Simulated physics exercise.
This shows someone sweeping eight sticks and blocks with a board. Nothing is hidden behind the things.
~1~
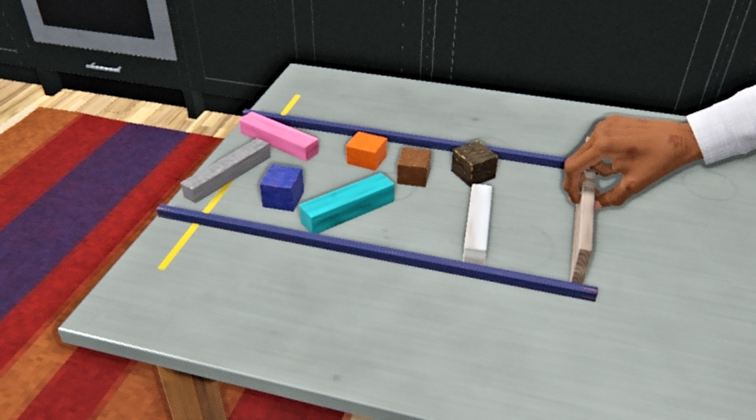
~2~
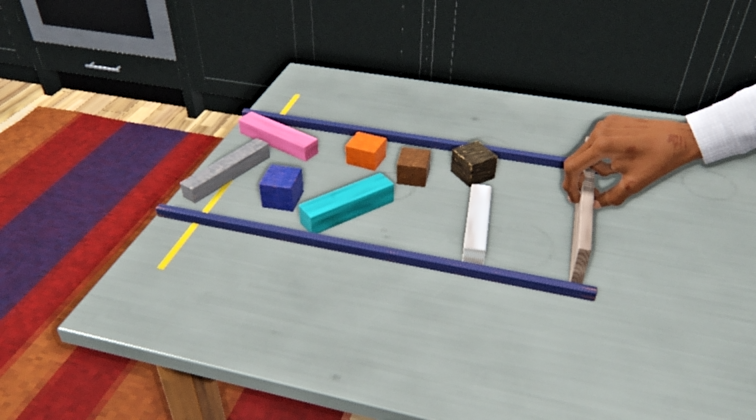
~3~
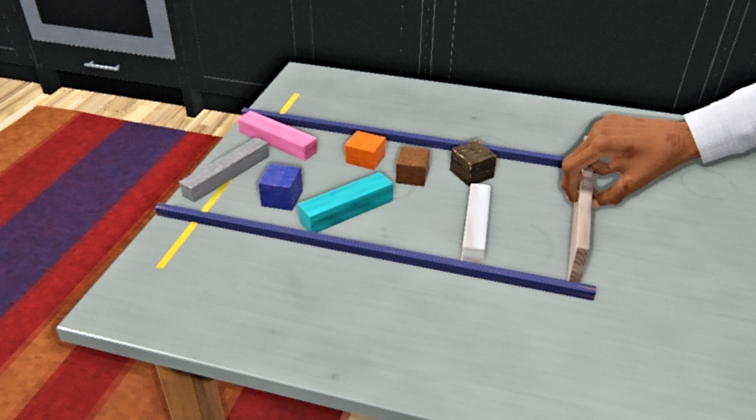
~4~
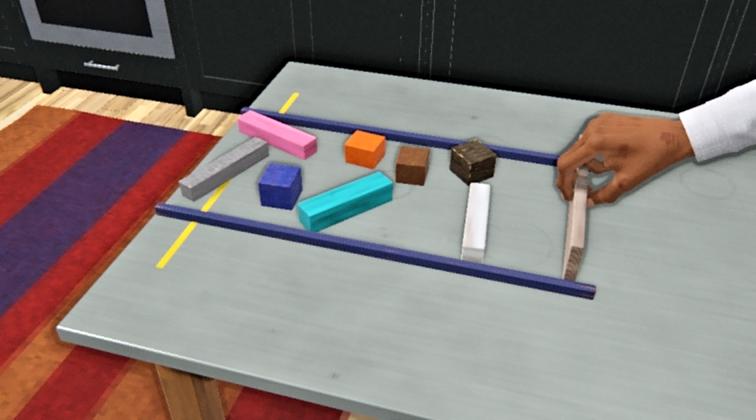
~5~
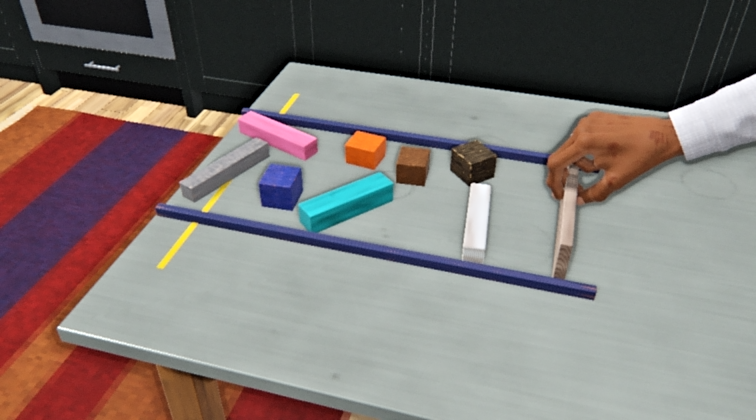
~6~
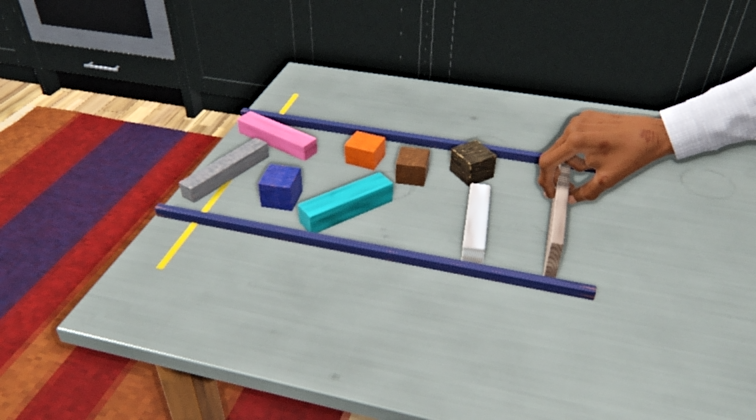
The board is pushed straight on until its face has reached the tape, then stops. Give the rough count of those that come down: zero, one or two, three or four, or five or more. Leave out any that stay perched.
The number that fall off is three or four.
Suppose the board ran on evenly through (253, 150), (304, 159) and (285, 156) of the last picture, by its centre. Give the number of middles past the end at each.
It would be 3, 0 and 0.
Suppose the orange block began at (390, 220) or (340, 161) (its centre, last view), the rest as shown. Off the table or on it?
In turn it holds on; drops off.
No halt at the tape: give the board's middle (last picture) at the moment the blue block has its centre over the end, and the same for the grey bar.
For the blue block at (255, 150), for the grey bar at (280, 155).
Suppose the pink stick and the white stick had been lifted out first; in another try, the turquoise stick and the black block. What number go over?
It would be 2 and 3.
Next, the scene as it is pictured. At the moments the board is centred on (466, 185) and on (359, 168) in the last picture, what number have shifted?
2 and 6.
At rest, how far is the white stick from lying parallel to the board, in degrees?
About 0°.
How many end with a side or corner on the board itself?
It touches 3.
Early on, none off yet; grey bar at rest near (226, 169); pink stick at rest near (277, 135); blue block at rest near (281, 187).
A while later, none off yet; grey bar moving near (222, 170); pink stick travelled a little near (252, 132); blue block travelled about its own width near (260, 183).
Finally, the number that fall off is three or four; lost, orange block, blue block, pink stick and grey bar.
